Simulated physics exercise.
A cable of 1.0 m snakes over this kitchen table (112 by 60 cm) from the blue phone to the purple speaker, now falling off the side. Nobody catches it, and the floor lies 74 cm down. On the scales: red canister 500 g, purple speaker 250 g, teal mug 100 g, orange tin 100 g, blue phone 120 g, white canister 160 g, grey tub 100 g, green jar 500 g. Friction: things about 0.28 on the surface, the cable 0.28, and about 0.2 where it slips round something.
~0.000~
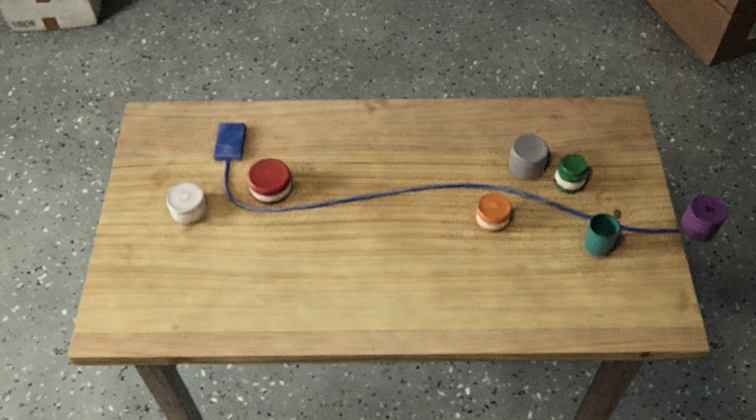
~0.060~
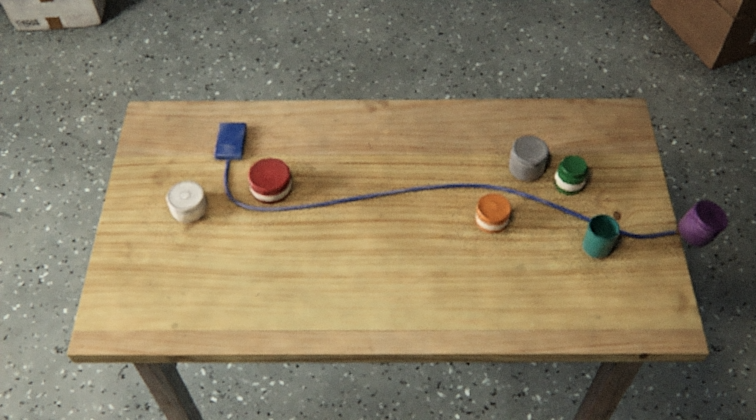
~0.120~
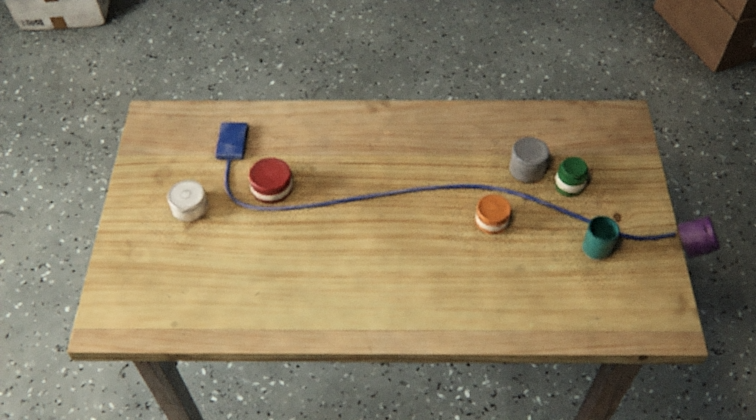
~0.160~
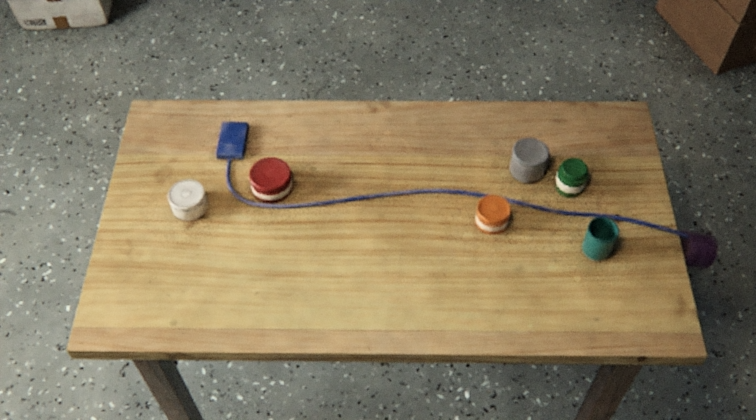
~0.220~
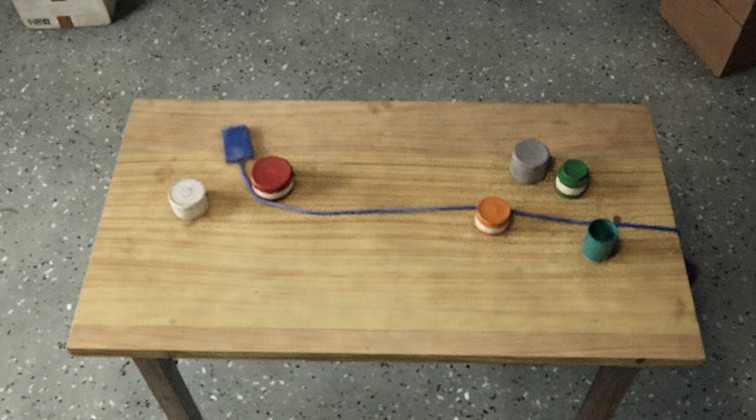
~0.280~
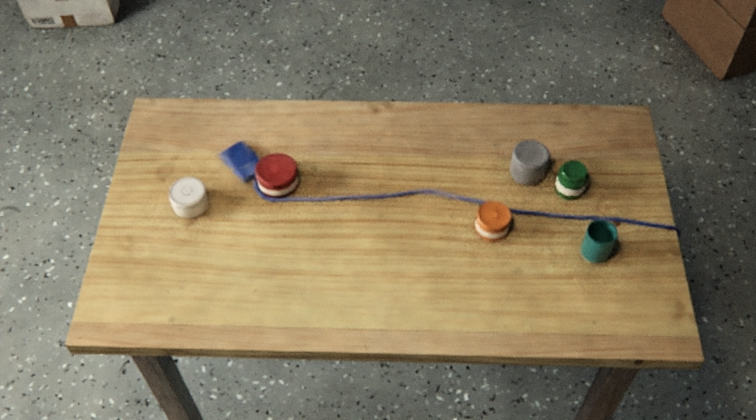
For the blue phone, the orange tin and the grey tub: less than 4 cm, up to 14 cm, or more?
The blue phone ends far away, the orange tin travels a long way, the grey tub barely shifts.
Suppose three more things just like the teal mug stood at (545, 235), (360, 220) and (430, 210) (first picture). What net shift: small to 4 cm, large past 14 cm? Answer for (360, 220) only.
There: Large.
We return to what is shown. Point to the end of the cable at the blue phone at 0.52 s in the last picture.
Near (307, 215).
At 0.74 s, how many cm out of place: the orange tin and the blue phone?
Orange tin 2 cm, blue phone 45 cm.
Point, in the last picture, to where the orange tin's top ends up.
At about (628, 249).
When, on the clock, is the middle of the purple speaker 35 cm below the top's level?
That is: 0.60 s.
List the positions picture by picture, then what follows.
The first picture shows blue phone (229, 139); orange tin (495, 205); grey tub (531, 148); cable runs through (628, 228) (531, 196) (427, 187) (331, 203) (236, 202).
The second picture shows purple speaker (708, 215); cable runs through (625, 233) (427, 188) (236, 202).
The third picture shows purple speaker (699, 237); cable runs through (625, 236) (427, 188) (237, 201).
The fourth picture shows purple speaker (693, 250); cable runs through (638, 222) (433, 191) (242, 199).
The fifth picture shows blue phone (236, 141); purple speaker (674, 270); cable runs through (666, 229) (456, 207).
The sixth picture shows blue phone (243, 159); orange tin (494, 214); grey tub (532, 153); cable runs through (589, 218) (387, 196).
At 0.5 s, the cable's tail end at (307, 215); blue phone 25 cm off its start, orange tin 2 cm off its start, purple speaker over the edge.
At 0.7 s, the cable's tail end at (436, 242); blue phone 46 cm off its start, orange tin 2 cm off its start, purple speaker over the edge.
At 1.0 s, the cable's tail end at (561, 239); blue phone 65 cm off its start at (537, 237), orange tin 17 cm off its start at (583, 236), purple speaker over the edge.
At 1.2 s, the cable's tail end at (590, 239); blue phone 70 cm off its start, orange tin 25 cm off its start, teal mug 11 cm off its start.
At 2.4 s, the cable's tail end at (590, 239); blue phone 70 cm off its start at (566, 230), orange tin 26 cm off its start at (628, 249), grey tub 0 cm off its start at (532, 153), teal mug 11 cm off its start at (667, 247).
